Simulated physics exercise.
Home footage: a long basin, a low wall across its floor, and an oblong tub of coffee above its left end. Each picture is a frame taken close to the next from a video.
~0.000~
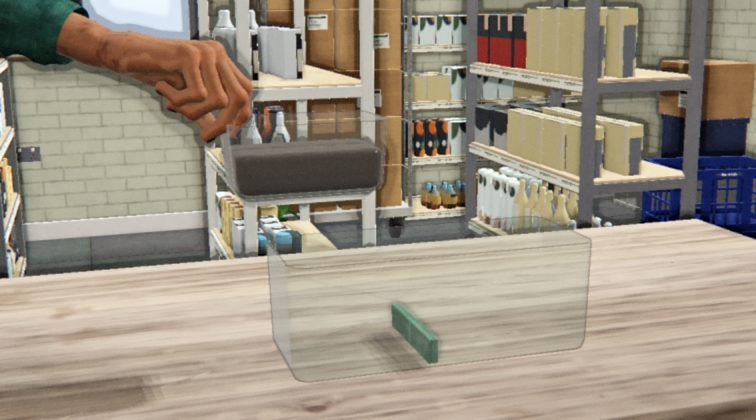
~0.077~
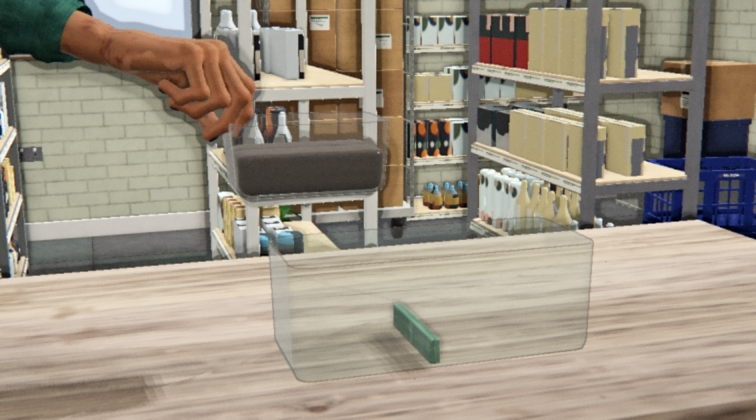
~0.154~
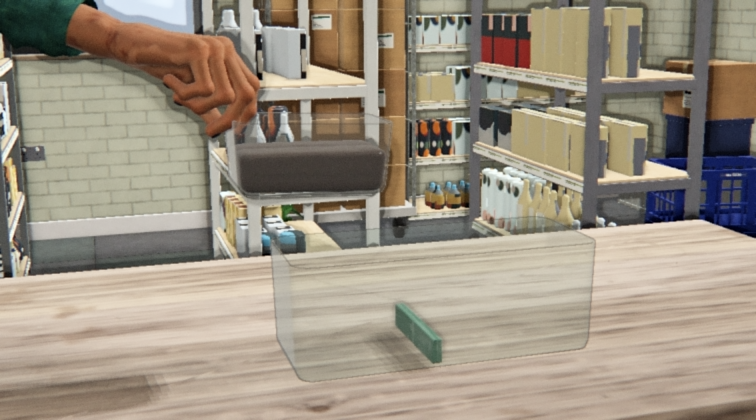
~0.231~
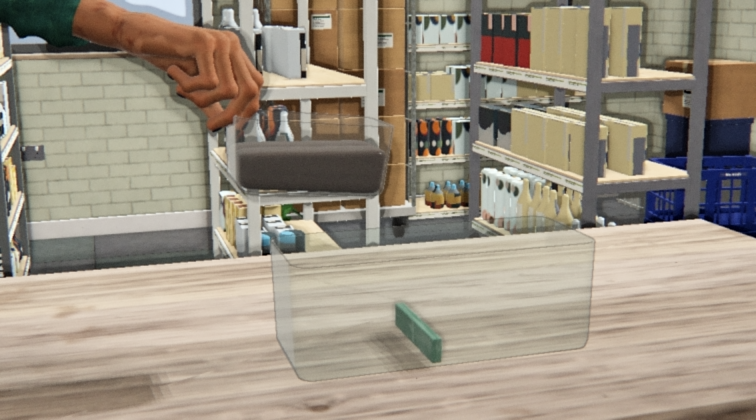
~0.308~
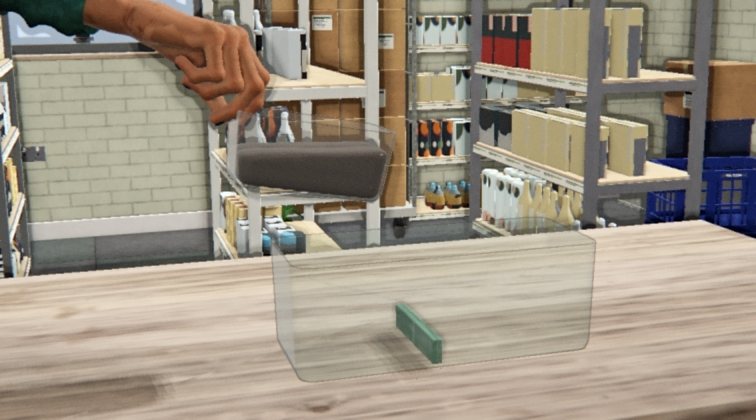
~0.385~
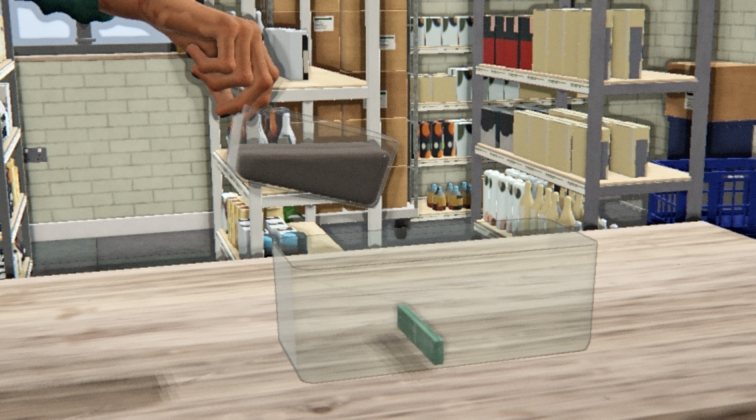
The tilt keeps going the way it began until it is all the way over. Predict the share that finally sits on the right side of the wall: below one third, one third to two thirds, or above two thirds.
Right-side share: One third to two thirds.
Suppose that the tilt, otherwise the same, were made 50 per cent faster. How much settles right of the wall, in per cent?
Roughly 55 percent.
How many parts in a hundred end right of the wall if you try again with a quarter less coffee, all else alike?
Best guess: Around 40 %.
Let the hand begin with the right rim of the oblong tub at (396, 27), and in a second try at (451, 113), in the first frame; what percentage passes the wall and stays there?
The first gives 75 %, the second 95 %.
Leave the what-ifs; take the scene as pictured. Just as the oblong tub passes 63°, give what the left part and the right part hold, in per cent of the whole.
Left side around 0 per cent; right side around 20 per cent.
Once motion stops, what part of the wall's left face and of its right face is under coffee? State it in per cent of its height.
On the left it is 40 per cent, on the right 50.
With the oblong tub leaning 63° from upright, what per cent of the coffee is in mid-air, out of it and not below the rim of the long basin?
That works out near 25 percent.
A moment on, the oblong tub is tipped part way and 50 per cent is still to pour, 2 is left of the wall and 22 right of it.
Next, the oblong tub is tipped on its side and 12 per cent is still to pour, 29 is left of the wall and 56 right of it.
Then the oblong tub is tipped right over and 0 per cent is still to pour, 42 is left of the wall and 57 right of it.
Later the oblong tub is tipped right over and 0 per cent is still to pour, 43 is left of the wall and 57 right of it.
At rest 43 per cent lies left of the wall, 57 right of it and 0 outside.
